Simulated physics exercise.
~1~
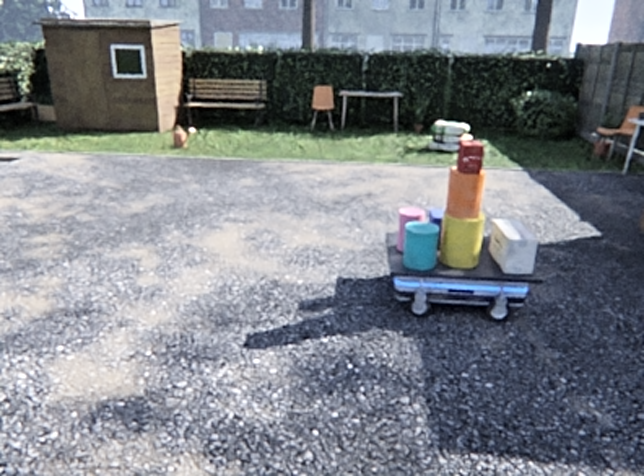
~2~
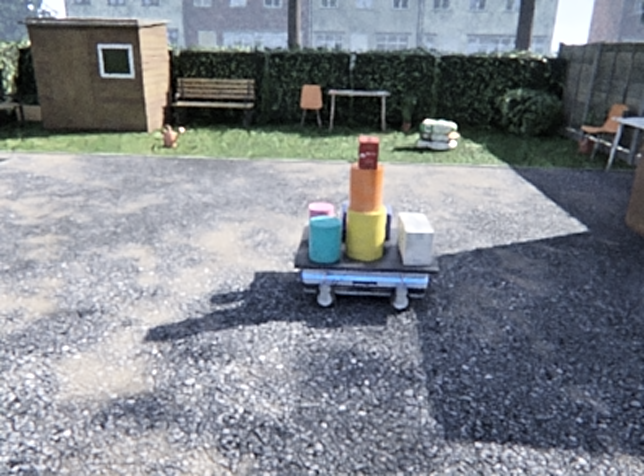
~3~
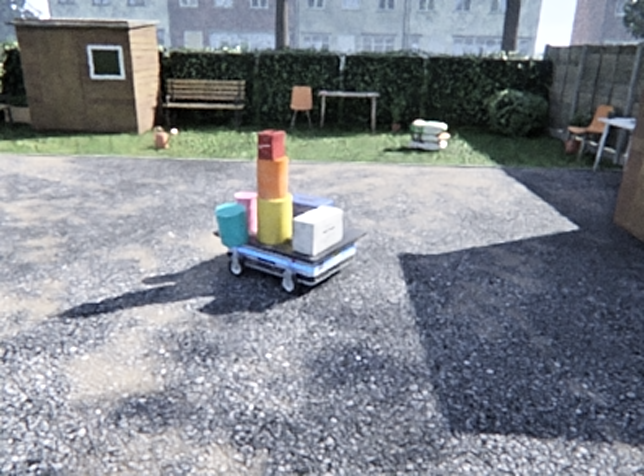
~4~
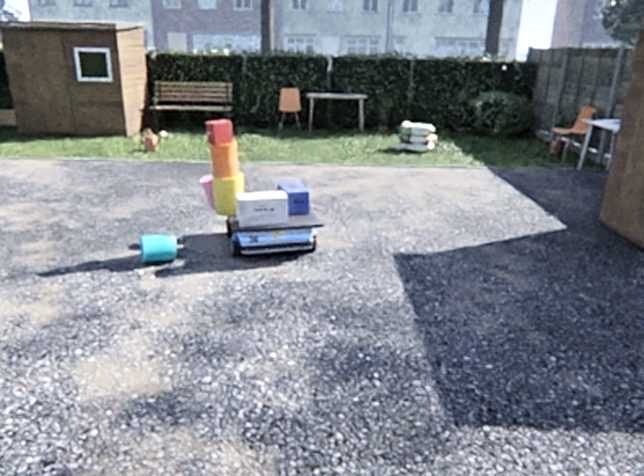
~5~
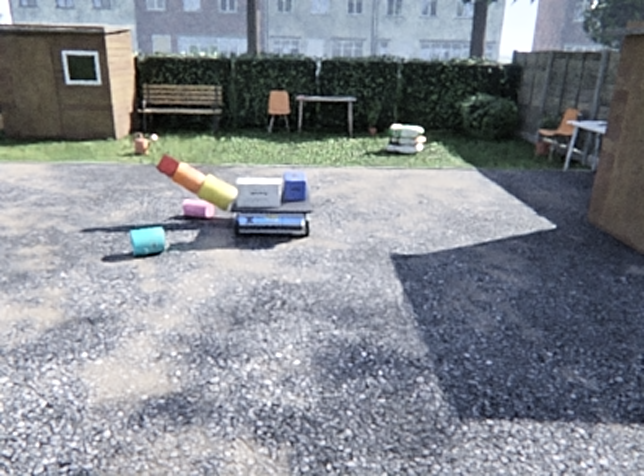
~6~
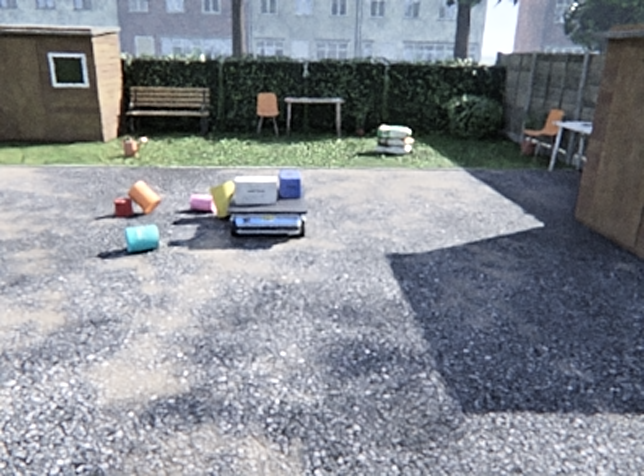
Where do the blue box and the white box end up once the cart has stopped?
Both the blue box and the white box are still on the deck of the cart.
